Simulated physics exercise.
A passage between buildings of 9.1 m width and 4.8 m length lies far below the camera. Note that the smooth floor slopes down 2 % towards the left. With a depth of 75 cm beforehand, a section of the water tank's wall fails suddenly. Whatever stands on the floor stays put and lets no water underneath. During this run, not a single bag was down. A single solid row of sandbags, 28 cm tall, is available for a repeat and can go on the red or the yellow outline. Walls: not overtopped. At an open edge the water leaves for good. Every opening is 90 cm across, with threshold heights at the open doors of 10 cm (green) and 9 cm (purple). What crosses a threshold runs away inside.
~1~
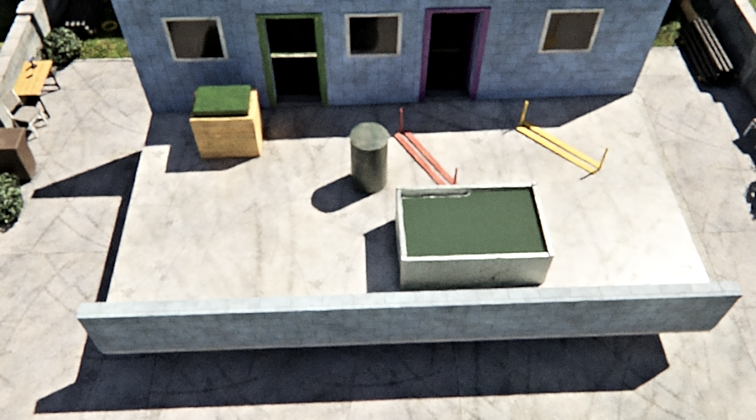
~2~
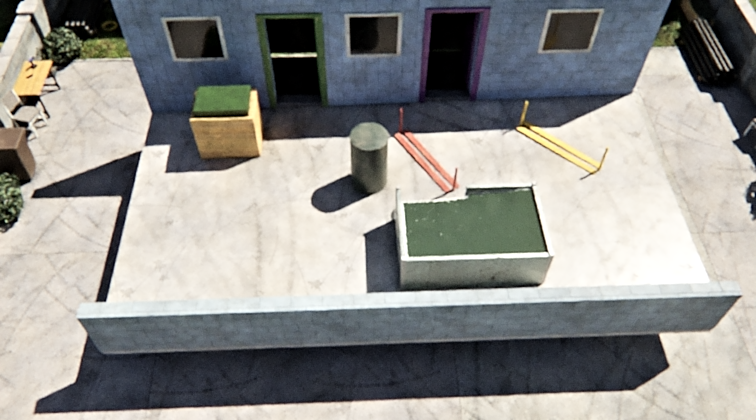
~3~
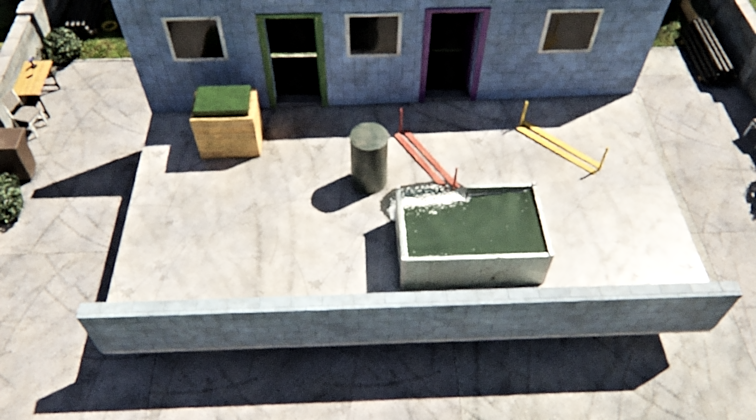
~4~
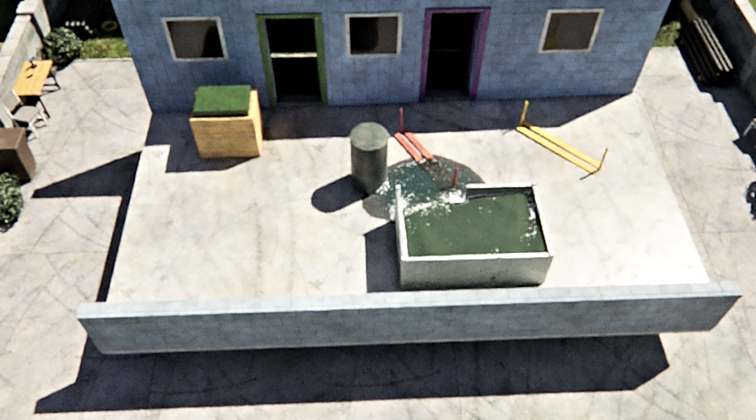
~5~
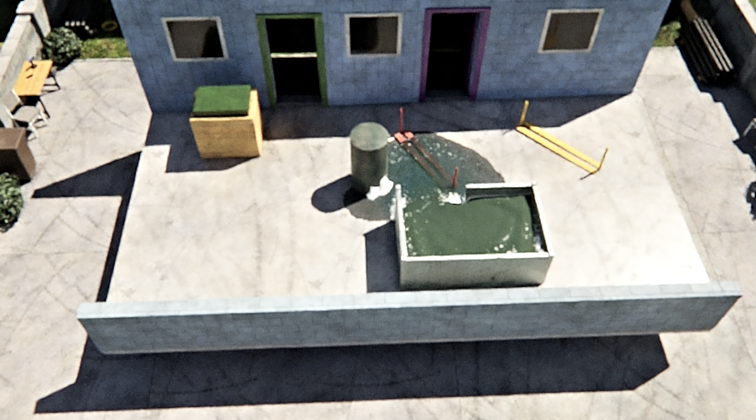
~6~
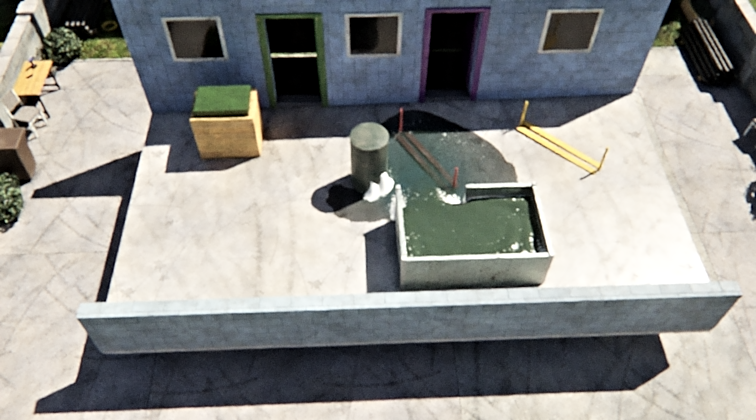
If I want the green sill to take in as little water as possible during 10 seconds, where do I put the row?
Put it on the yellow mark.
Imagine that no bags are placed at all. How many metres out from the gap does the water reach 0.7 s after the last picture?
About 3.6 metres.
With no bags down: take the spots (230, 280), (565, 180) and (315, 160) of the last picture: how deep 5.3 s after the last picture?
3, 2 and 2 cm.
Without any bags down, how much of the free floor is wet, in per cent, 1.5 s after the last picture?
Near 35 per cent of the floor.
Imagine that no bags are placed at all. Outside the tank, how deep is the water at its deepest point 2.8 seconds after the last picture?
I'd say some 21 centimetres at most.
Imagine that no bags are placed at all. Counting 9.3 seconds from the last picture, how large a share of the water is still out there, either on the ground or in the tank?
48 %.
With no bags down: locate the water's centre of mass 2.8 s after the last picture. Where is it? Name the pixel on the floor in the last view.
Centre estimate: Near (413, 180).
Then, 0.7 s after the last picture water covers 25 % of the floor and is deepest (41 cm) near (401, 106) in the run without bags; in at the green door, 0 L with no bags, 1 L with the row on red, 0 L on yellow.
Then, 1.5 s after the last picture water covers 35 % of the floor and is deepest (32 cm) near (410, 106) in the run without bags; in at the green door, 0 L with no bags, 27 L with the row on red, 1 L on yellow.
Then, 2.8 s after the last picture water covers 45 % of the floor and is deepest (21 cm) near (410, 106) in the run without bags; in at the green door, 2 L with no bags, 51 L with the row on red, 2 L on yellow.
Then, 5.3 s after the last picture water covers 65 % of the floor and is deepest (13 cm) near (410, 106) in the run without bags; in at the green door, 2 L with no bags, 58 L with the row on red, 3 L on yellow.
Then, 9.3 s after the last picture water covers 70 % of the floor and is deepest (8 cm) near (271, 138) in the run without bags; in at the green door, 2 L with no bags, 59 L with the row on red, 3 L on yellow.
